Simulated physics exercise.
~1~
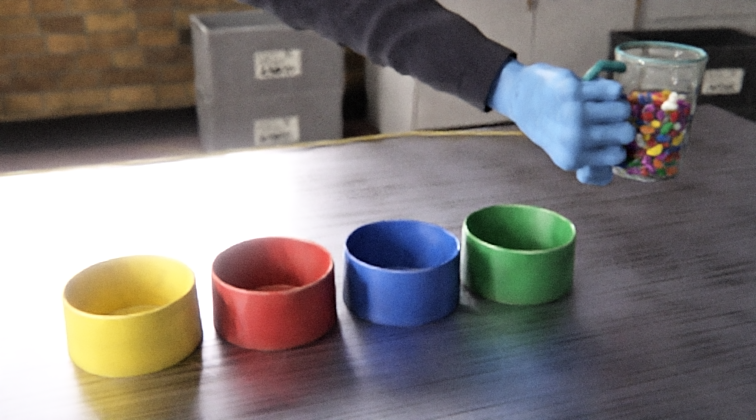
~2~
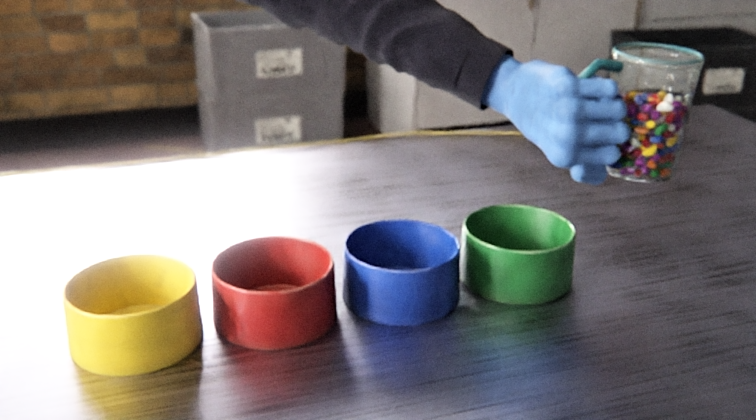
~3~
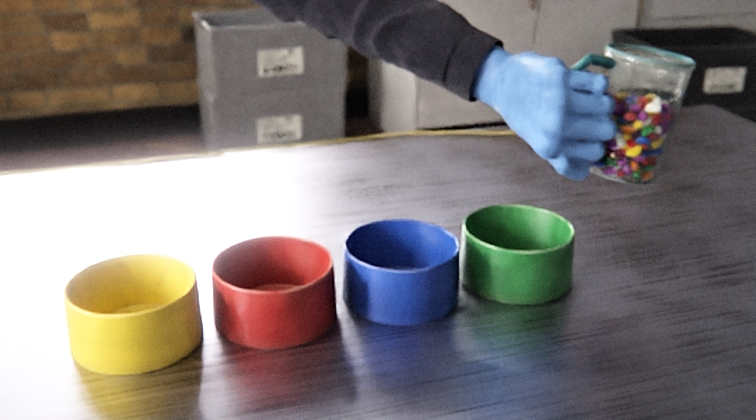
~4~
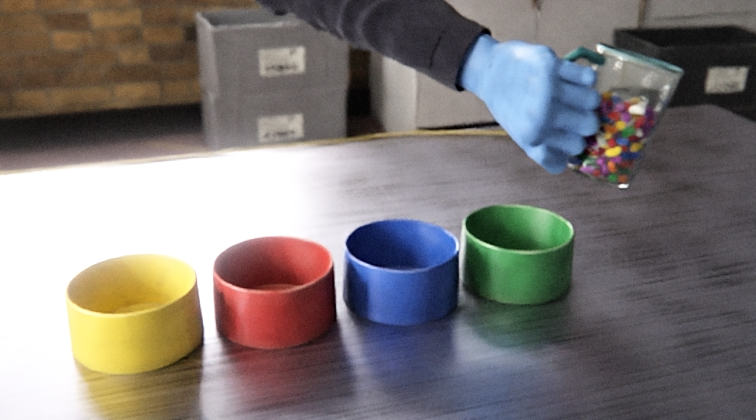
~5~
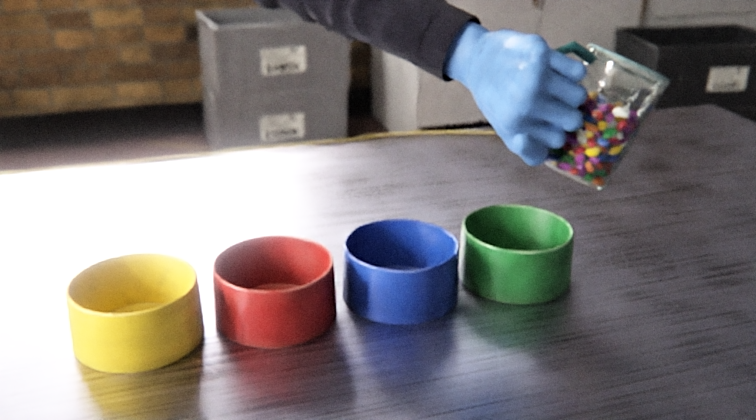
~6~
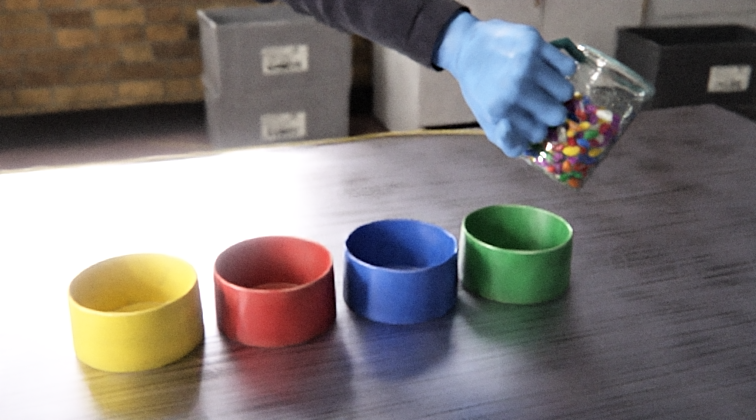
A blue-gloved hand in a dark sleeve reaches in from the top over a dark, glossy table, seen from slightly above, with grey bins and a brick wall behind. Yellow, red, blue and green dishes stand empty in a line from left to right. The hand carries a clear cup of multicoloured candies a short way left, tilting it steadily, while the view stays nearly still.
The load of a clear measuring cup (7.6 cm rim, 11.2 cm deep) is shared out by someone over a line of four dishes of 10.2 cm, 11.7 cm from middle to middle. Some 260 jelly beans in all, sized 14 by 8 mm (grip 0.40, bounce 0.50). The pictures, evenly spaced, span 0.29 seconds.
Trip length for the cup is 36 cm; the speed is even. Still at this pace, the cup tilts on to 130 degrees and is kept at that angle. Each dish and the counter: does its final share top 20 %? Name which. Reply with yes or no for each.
Red dish: No, blue dish: Yes, green dish: No, yellow dish: No, counter: No.
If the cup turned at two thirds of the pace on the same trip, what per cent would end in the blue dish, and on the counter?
Blue 30; counter 50.
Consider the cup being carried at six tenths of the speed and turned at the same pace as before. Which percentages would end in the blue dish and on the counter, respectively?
Blue: 0; counter: 0.
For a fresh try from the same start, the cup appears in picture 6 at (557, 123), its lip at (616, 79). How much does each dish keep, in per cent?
Red: 10 / blue: 40 / green: 0 / yellow: 0.
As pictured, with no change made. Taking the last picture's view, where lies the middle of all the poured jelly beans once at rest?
Estimated resting centre: Around (394, 276).
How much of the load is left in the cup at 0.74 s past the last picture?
Close to 45 % of the load.
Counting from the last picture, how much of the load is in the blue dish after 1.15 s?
Roughly 85 %.
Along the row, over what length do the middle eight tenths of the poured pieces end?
Close to 7 centimetres along the dishes.
Then, 0.45 s after the last picture, tilt 96 degrees; cup holds 100 %.
Then, 0.74 s after the last picture, tilt 130 degrees; cup holds 45 %, blue 45 %, green 5 %.
Then, 1.15 s after the last picture, tilt 130 degrees; cup holds 0 %, blue 85 %, green 5 %.
In the end, red 0 %, blue 85 %, green 5 %, yellow 0 %, counter 10 %.
